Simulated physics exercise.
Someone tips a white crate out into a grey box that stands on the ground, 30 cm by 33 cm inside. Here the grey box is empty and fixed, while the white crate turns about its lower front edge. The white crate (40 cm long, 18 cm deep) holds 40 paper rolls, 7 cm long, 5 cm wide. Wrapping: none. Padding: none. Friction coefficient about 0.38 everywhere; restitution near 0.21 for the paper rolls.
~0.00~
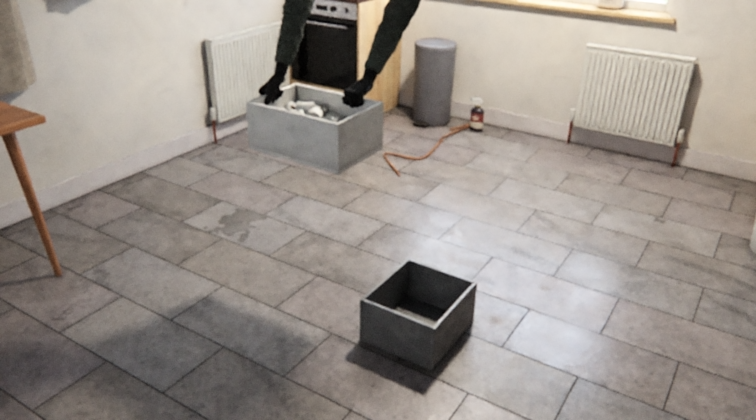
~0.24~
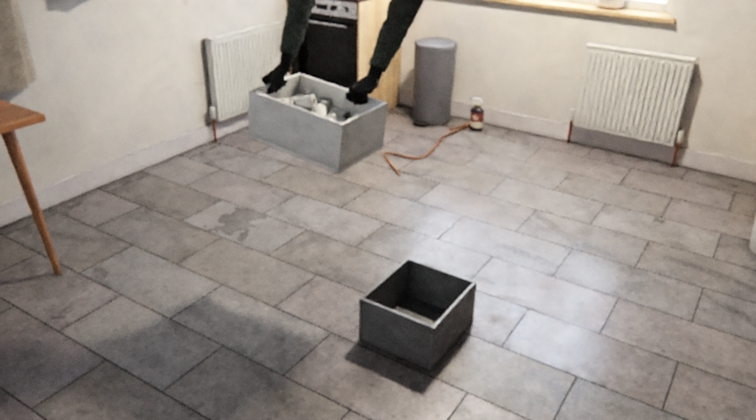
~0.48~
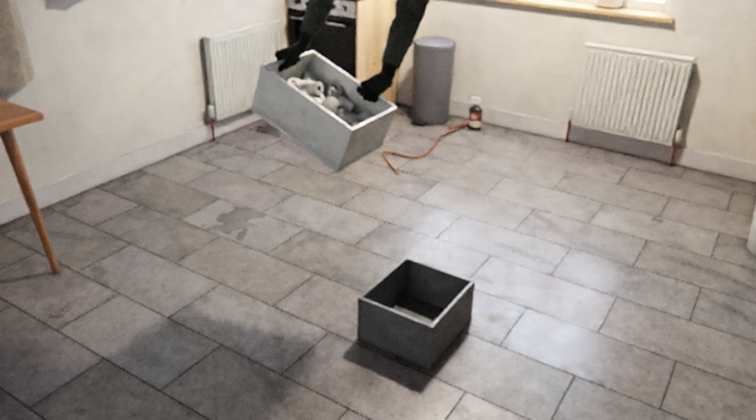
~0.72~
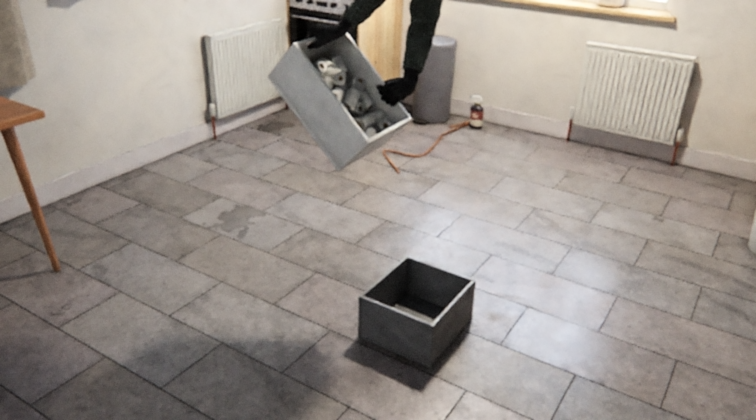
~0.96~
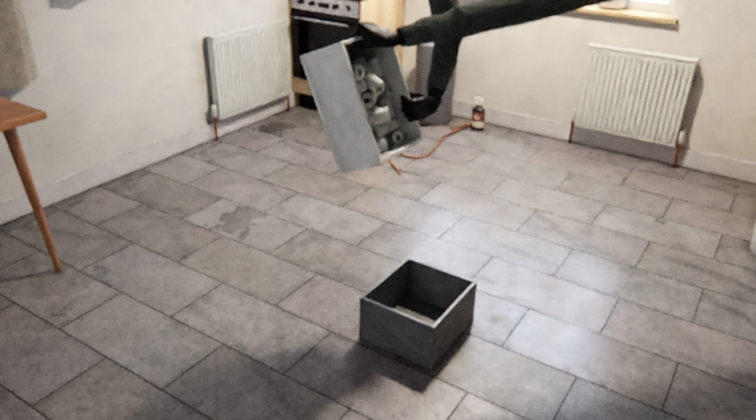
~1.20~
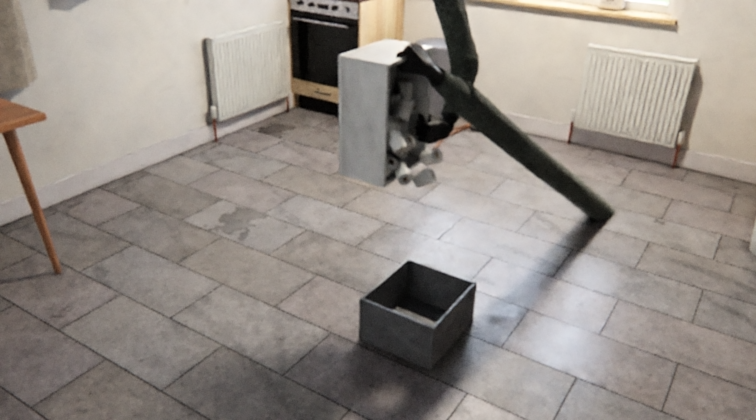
Gloved hands tip a pale crate onto its side, and some small objects come out.
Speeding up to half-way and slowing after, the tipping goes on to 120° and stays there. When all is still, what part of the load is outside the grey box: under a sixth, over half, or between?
Expect a share between sixth and half of the load to end up outside the grey box.
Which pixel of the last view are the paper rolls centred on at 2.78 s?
About (447, 330).
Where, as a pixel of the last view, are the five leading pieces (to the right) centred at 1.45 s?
They are centred near (464, 308).
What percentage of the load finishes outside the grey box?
That comes to around 40 per cent.
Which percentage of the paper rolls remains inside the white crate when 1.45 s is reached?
Near 70 per cent, give or take.
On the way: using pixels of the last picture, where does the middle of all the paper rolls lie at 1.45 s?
Near (402, 160) in pixels.
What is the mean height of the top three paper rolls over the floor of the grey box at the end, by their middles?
Roughly 8 centimetres.
After 1.45 s, tilt 109°; 27 still in the white crate, 1 in the grey box, 1 outside the grey box and 11 in the air.
After 1.77 s, tilt 120°; 6 still in the white crate, 10 in the grey box, 6 outside the grey box and 18 in the air.
After 2.21 s, tilt 120°; 25 in the grey box and 15 outside the grey box.
Final count (at 2.78 s), 25 in the grey box and 15 outside the grey box. Asked share, 15 of 40, 38 per cent.
